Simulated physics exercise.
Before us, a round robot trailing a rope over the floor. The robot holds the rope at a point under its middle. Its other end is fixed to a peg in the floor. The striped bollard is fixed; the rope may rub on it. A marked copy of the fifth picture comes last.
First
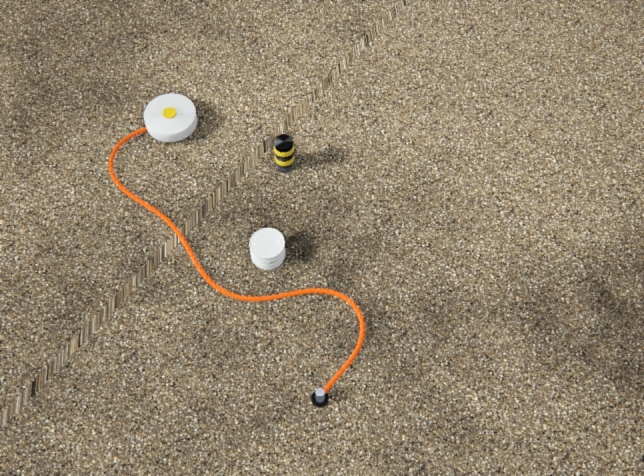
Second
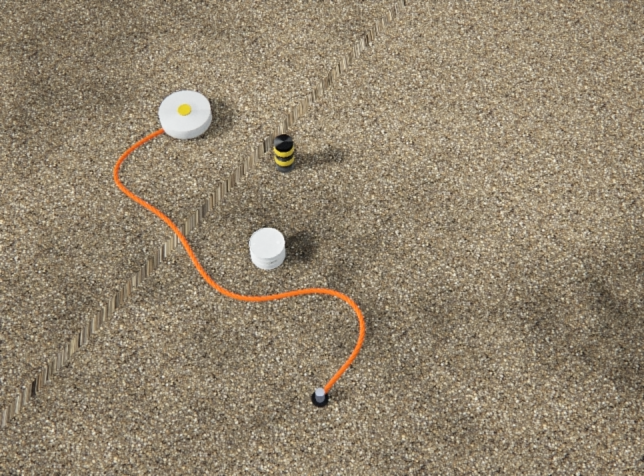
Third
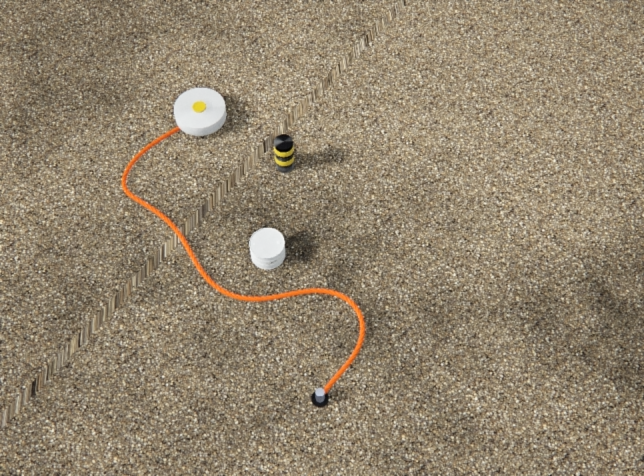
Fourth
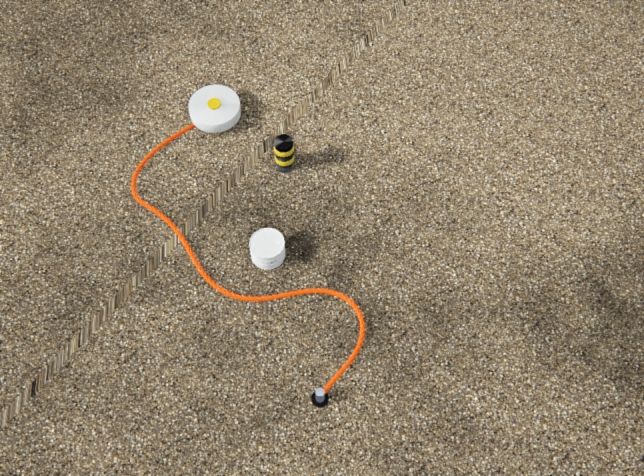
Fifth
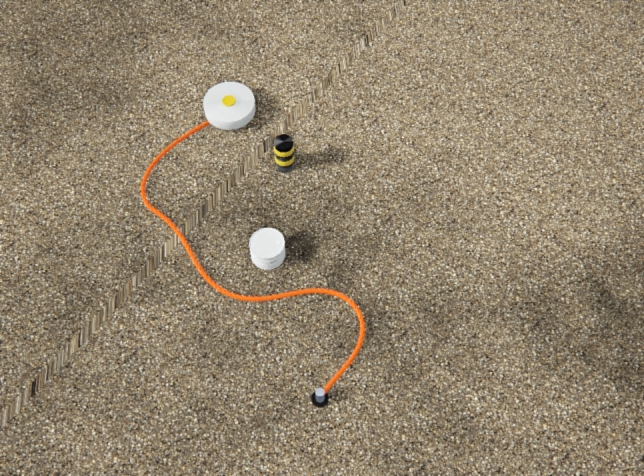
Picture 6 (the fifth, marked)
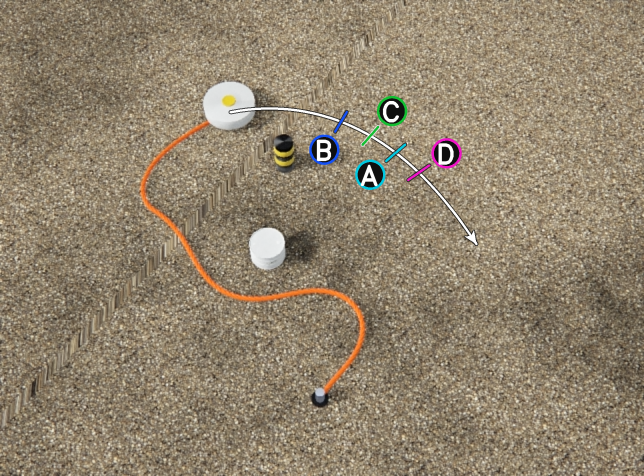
On gravelly ground, a round white robot trailing an orange rope moves steadily to the right.
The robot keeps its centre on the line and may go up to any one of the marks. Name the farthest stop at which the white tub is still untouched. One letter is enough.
The farthest safe stop is D.
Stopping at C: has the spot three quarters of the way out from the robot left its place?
No.
On the marked copy, A at (396, 153); B at (341, 122); C at (370, 136); D at (419, 173); the route from (231, 112) via (374, 138) to (477, 244).
Taking D. A third of the way, robot (303, 106), middle of the rope (208, 280).
Two thirds of the way, robot (371, 130), middle of the rope (212, 276).
When it is over, robot (420, 167), middle of the rope (240, 250); only the bollard has been touched, if anything.
As for the rest, A is safe but short; B is safe but short; C is safe but short.
